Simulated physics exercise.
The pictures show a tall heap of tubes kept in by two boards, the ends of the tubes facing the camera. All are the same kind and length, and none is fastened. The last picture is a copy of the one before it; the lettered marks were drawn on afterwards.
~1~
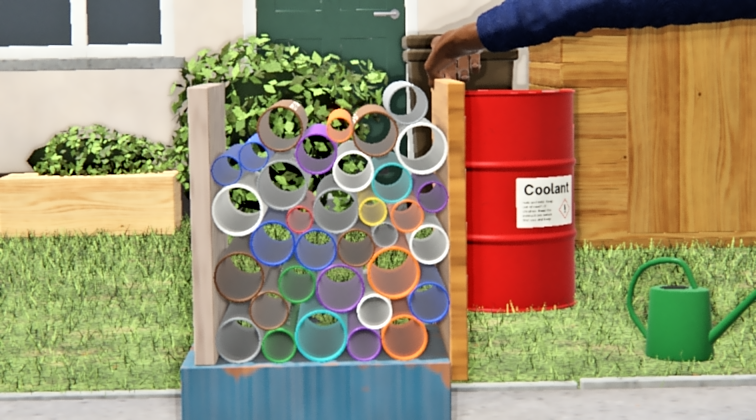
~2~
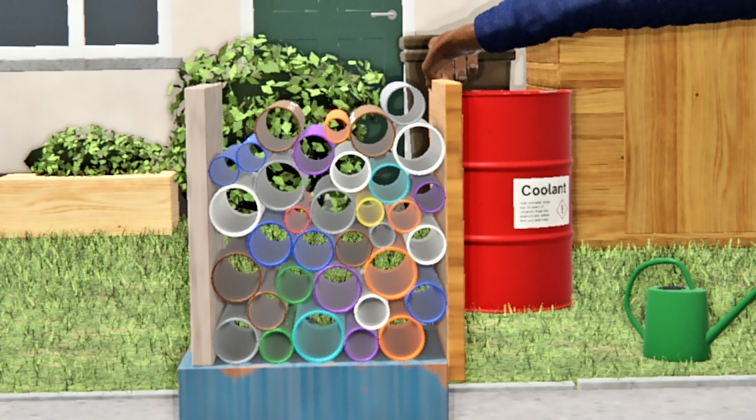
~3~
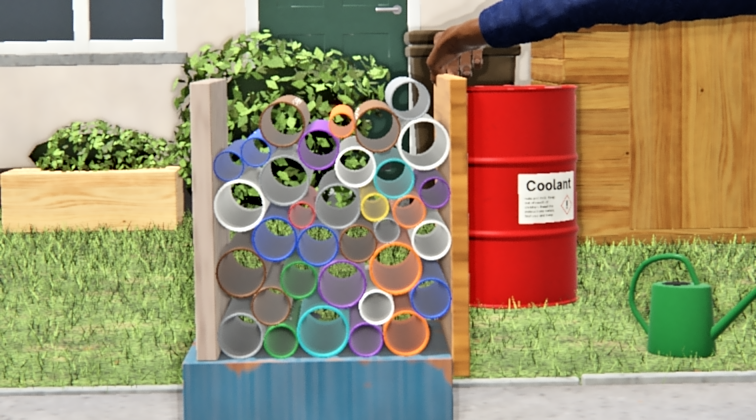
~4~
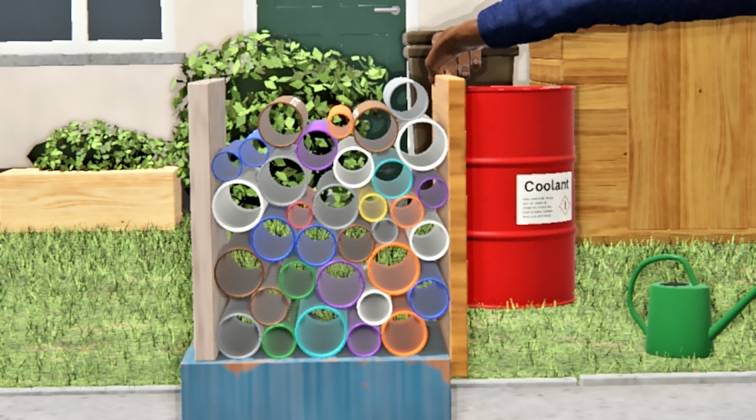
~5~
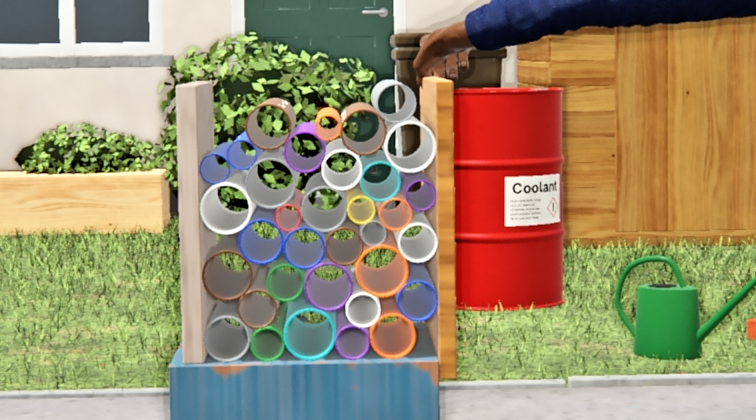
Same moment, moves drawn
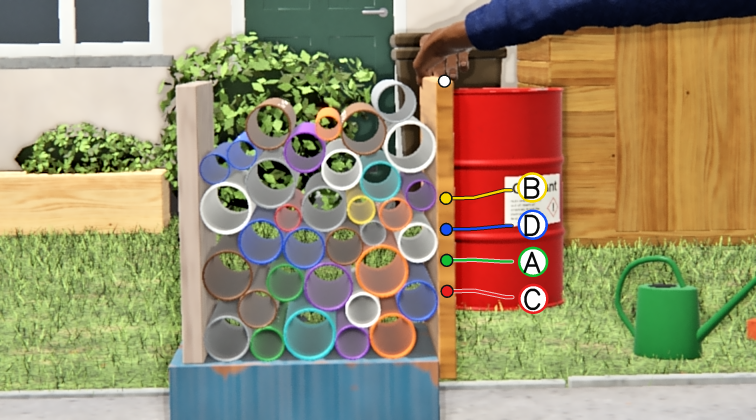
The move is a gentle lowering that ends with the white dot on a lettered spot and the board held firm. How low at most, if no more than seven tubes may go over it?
Stop at A.
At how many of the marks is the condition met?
The number is three.
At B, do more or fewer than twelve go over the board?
Fewer than twelve.
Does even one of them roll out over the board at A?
At A: Yes.
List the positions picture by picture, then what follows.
A blue tube (253, 156); side board (448, 218); a grey tube (238, 341), in the first frame.
A grey tube (236, 341); a blue tube (427, 303), in the second frame.
A green tube (299, 280); a blue tube (318, 246), in the third frame.
A purple tube (433, 193); a white tube (422, 145), in the fourth frame.
A blue tube (242, 155); side board (437, 217); a grey tube (227, 339), in the fifth frame.
On the marked copy, A at (447, 261); B at (446, 198); C at (447, 291); D at (446, 230); the white dot at (444, 81).
Following A. Soon after the start, top of the board (437, 157).
Later, top of the board (438, 243).
In the end, top of the board (438, 260), six out over the board.
As for the rest, B none out over the board; C more than seven out over the board; D about four out over the board.
